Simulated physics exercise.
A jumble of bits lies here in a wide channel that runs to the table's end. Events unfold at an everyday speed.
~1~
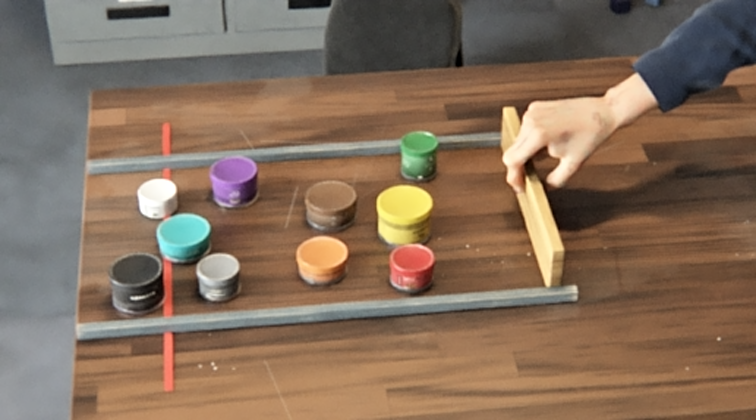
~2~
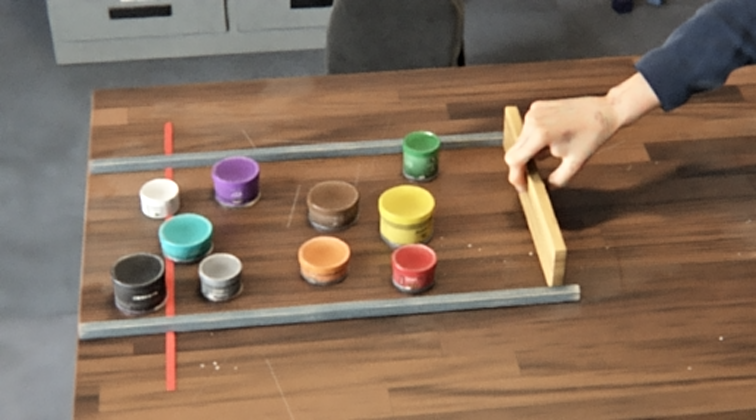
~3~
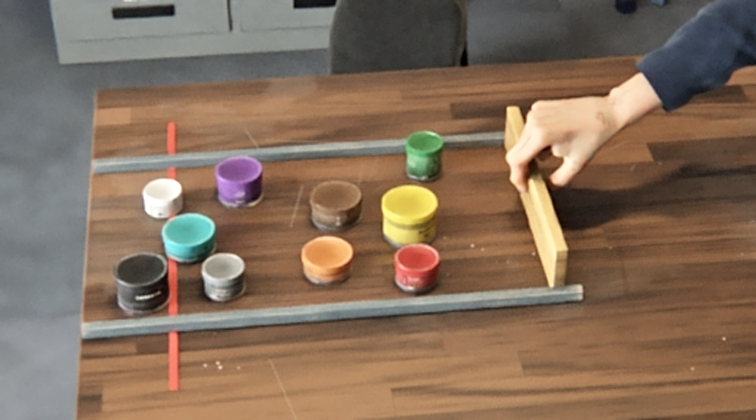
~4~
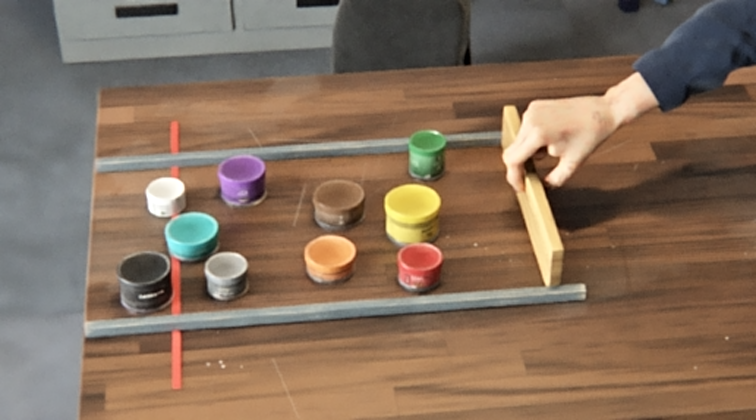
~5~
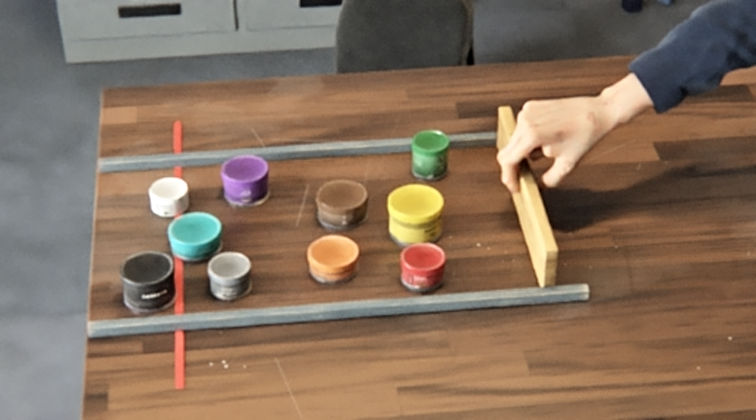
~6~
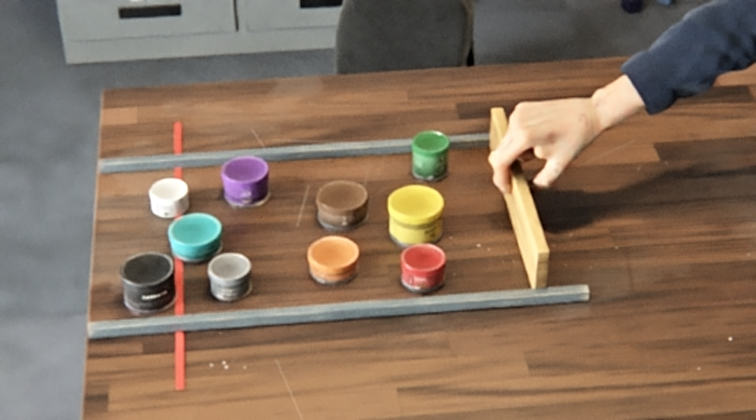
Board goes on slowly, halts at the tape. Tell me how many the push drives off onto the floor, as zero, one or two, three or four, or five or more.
One or two, I think.
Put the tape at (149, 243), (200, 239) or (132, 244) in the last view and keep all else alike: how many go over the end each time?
Respectively 5, 0 and 6.
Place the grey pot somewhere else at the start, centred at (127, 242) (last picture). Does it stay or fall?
Grey pot: Gone.
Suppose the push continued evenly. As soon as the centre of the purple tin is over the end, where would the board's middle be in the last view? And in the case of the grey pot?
Approx. (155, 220) for the first, approx. (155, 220) for the second.
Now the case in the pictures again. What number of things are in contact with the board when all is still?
4 end up touching it.
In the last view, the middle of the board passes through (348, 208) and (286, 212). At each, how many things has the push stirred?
5 and 7.
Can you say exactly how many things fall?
The count is 1.
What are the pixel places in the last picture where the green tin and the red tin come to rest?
In order, first (159, 171), then (156, 291).
Soon after, none off yet; black pot at rest near (149, 282); white tub at rest near (170, 198); turquoise tin at rest near (196, 238).
At rest, the number that fall off is one or two; fallen, black pot.
